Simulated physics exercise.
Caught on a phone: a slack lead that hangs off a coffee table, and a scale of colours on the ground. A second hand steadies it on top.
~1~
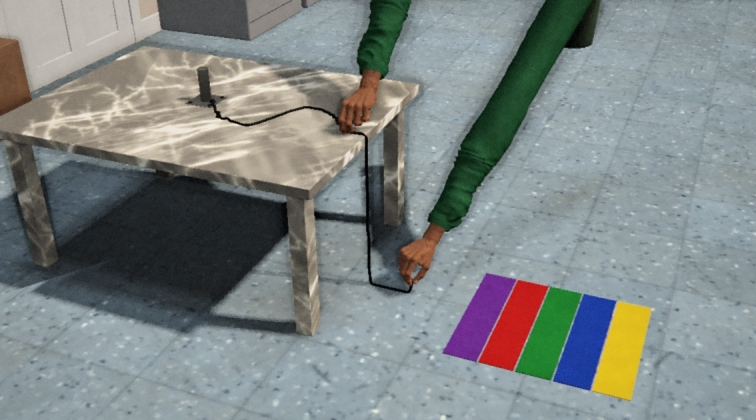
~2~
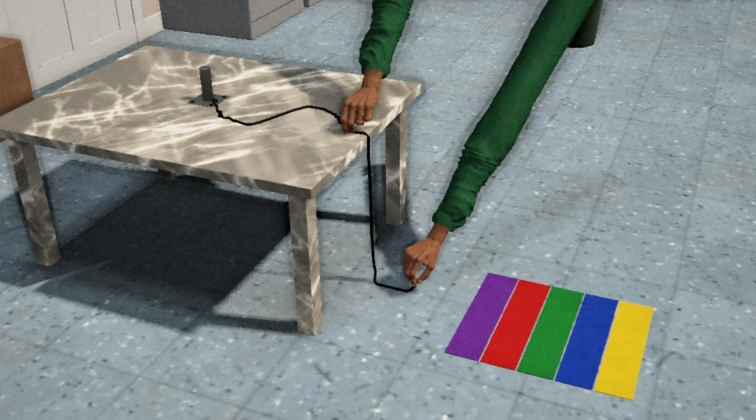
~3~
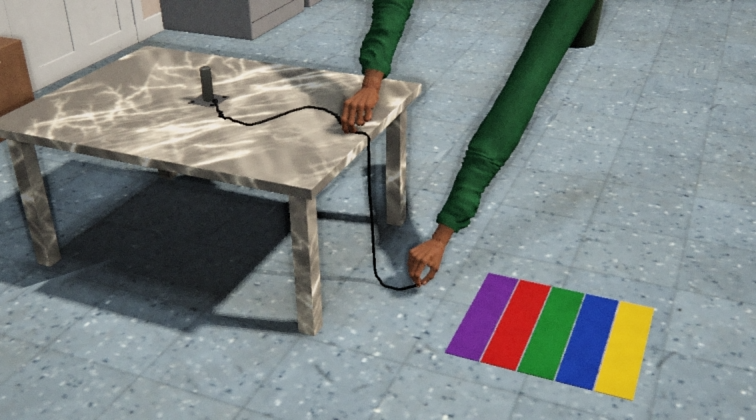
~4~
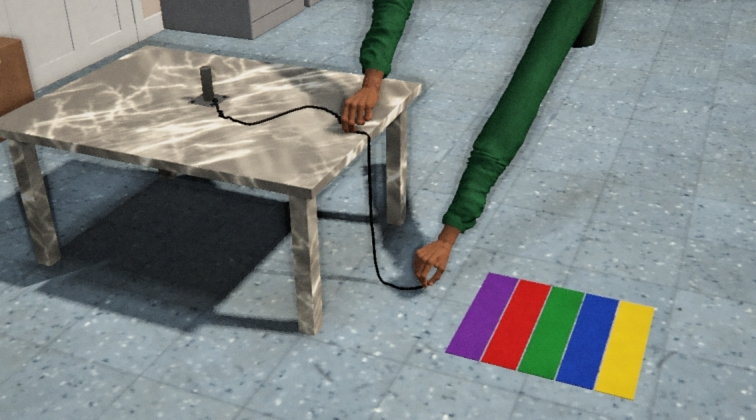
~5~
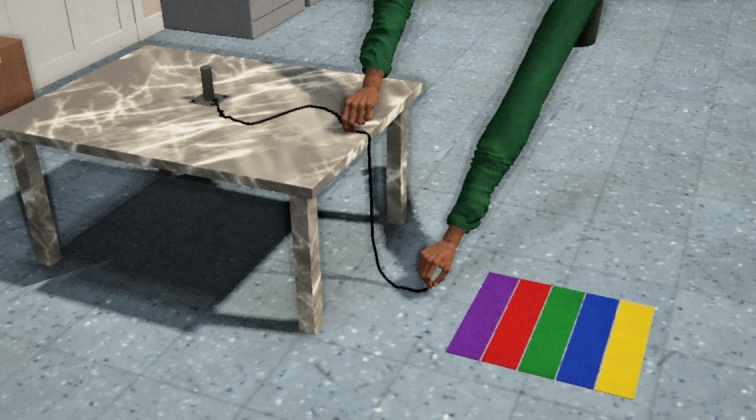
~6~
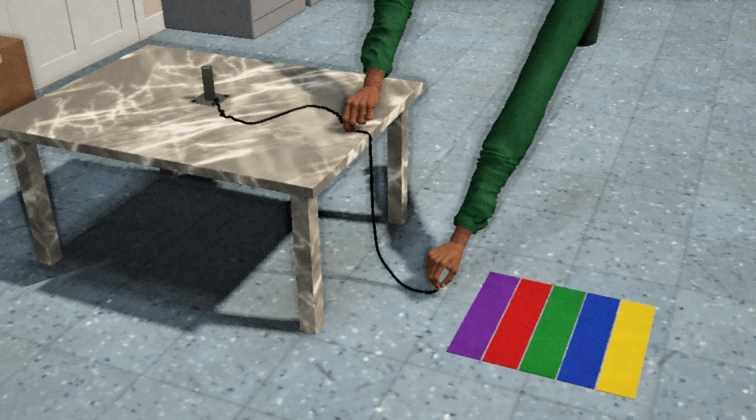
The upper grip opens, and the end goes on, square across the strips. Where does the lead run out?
It gets as far as the yellow strip.
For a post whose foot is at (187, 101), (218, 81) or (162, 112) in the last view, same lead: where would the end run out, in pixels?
About (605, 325), (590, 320) and (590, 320).
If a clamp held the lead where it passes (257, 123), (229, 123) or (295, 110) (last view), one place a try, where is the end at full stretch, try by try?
In that order: (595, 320), (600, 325) and (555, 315).
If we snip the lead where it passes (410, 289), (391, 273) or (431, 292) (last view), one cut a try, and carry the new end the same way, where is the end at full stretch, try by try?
Near (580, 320), (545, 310) and (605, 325).
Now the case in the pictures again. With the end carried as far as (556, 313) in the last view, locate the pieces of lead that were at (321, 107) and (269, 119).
They go to (362, 129) and to (310, 116).
A little later, end near (556, 313); over green.
Next, end near (601, 323); over blue.
When it is tight, end near (629, 329); over yellow. The yellow one.
